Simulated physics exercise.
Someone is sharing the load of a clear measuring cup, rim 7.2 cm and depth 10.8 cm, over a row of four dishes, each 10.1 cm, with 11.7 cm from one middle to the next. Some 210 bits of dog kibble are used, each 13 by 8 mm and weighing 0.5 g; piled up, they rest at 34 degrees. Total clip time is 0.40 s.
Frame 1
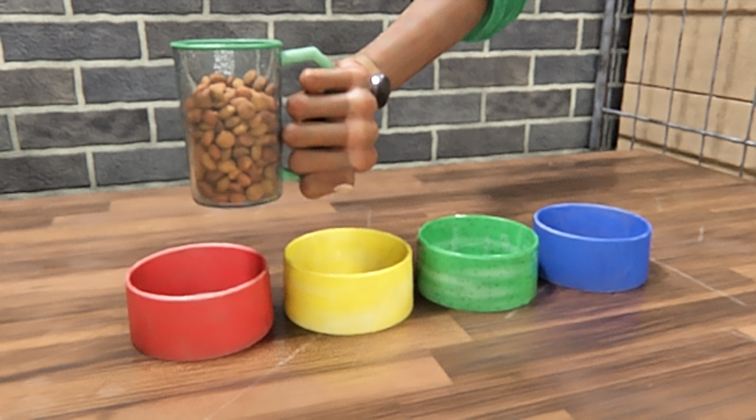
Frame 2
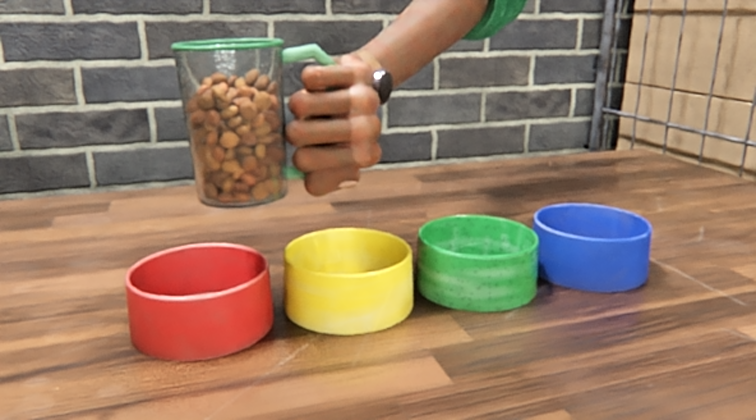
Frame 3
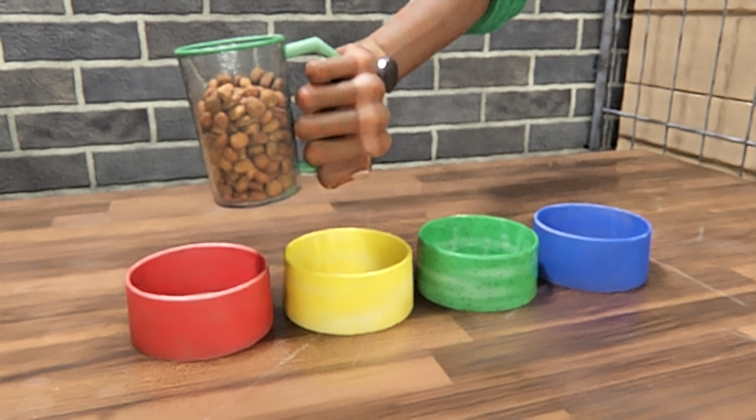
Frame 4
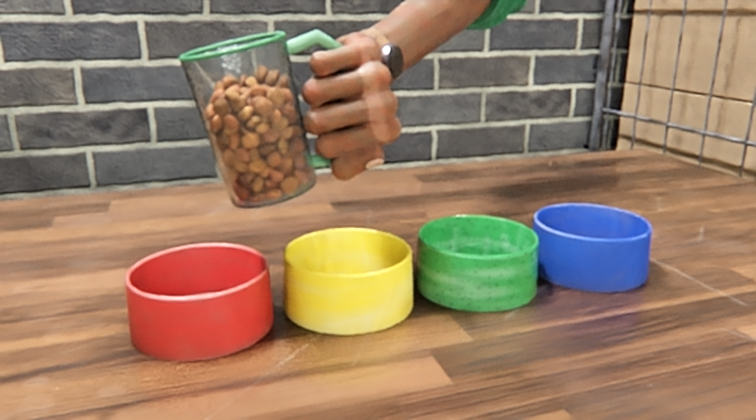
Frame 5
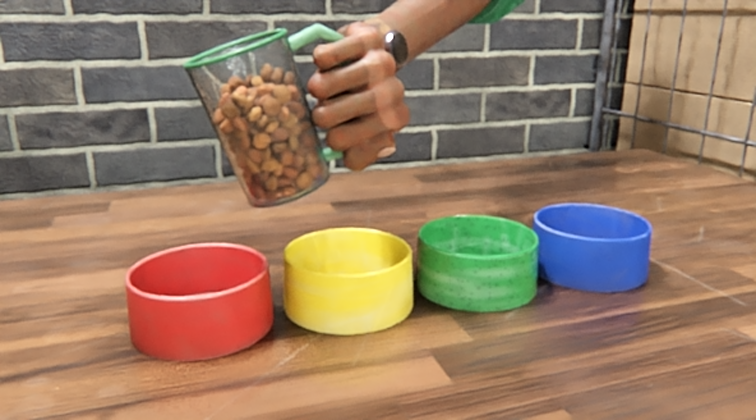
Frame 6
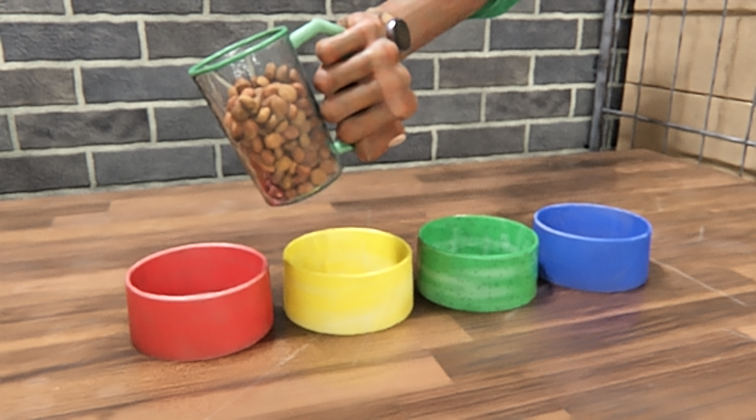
At first, a hand holds a clear measuring cup of brown kibble upright above a row of four empty dishes, red, yellow, green and blue. The hand then gradually tilts the cup to the left while shifting it slightly right, and the kibble stays inside as the dishes remain still.
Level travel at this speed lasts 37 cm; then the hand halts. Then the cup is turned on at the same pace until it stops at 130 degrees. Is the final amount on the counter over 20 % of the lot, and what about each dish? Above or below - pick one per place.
Red: Below; blue: Below; green: Below; yellow: Above; counter: Below.
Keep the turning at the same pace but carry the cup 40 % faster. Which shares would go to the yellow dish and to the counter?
Then the yellow dish gets 20 and the counter 20.
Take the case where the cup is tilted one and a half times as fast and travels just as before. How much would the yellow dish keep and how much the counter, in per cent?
The yellow dish would get 80 and the counter 10.
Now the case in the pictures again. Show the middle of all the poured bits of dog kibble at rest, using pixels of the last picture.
Around (356, 276).
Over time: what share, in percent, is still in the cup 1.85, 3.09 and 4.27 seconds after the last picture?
Going in order, it reads 0, then 0, and finally 0 per cent.
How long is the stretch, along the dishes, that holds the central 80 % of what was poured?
About 6 cm.
Then, 1.85 s after the last picture, tilt 130 degrees; cup holds 0 %, yellow 100 %.
Then, 3.09 s after the last picture, tilt 130 degrees; cup holds 0 %, yellow 95 %.
Then, 4.27 s after the last picture, tilt 130 degrees; cup holds 0 %, yellow 95 %.
In the end, red 0 %, blue 0 %, green 0 %, yellow 95 %, counter 5 %.
